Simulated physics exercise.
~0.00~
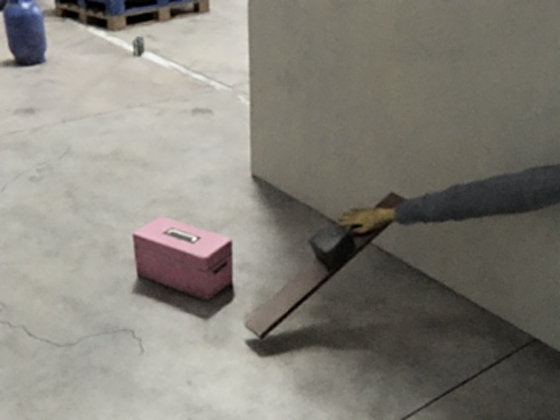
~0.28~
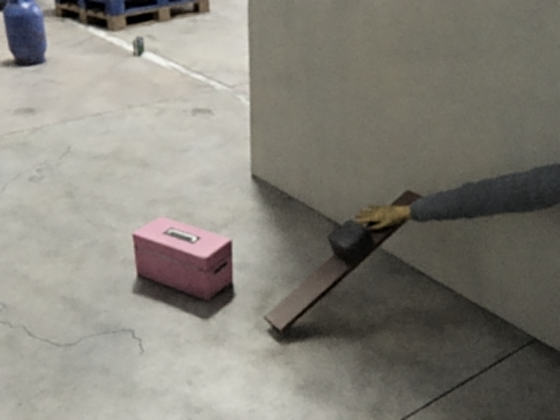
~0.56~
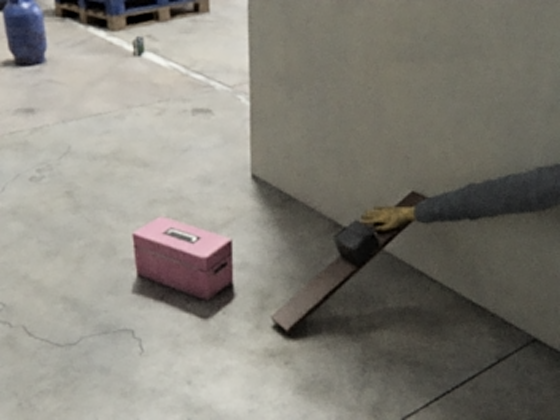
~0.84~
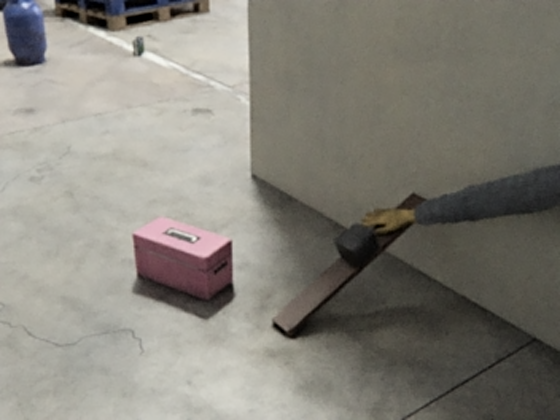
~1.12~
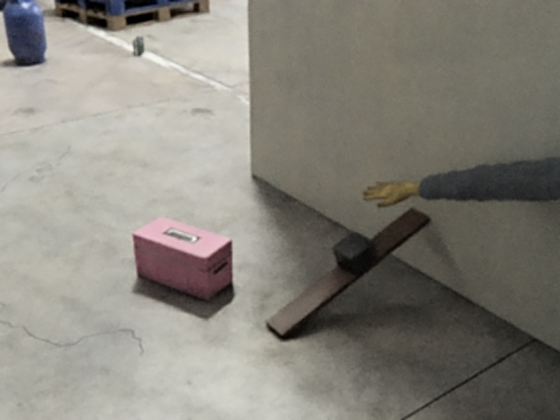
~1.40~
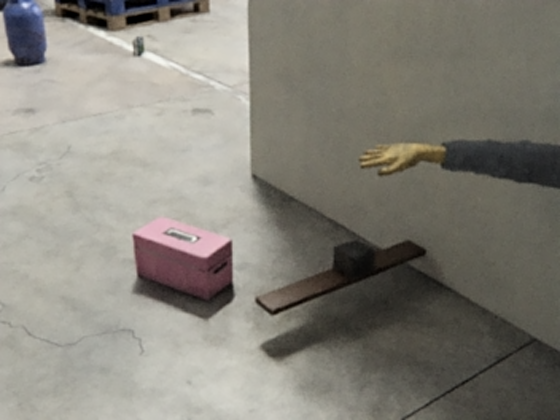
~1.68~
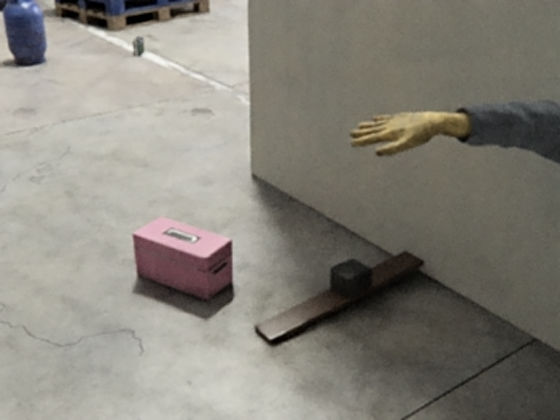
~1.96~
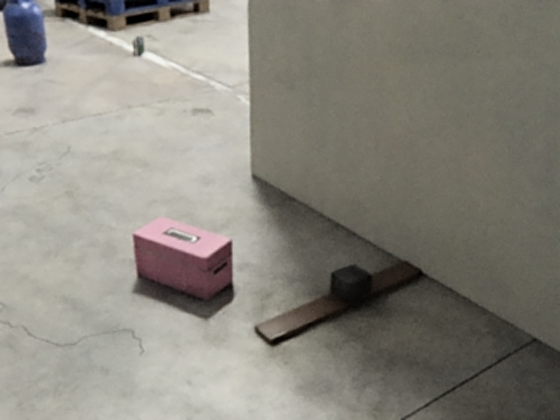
A brown plank with a dark block on it was shifted right and held tilted near a bare wall by a gloved hand, then slipped down once released and ended flat on the floor, block still on top, beside an unmoved pink toolbox.
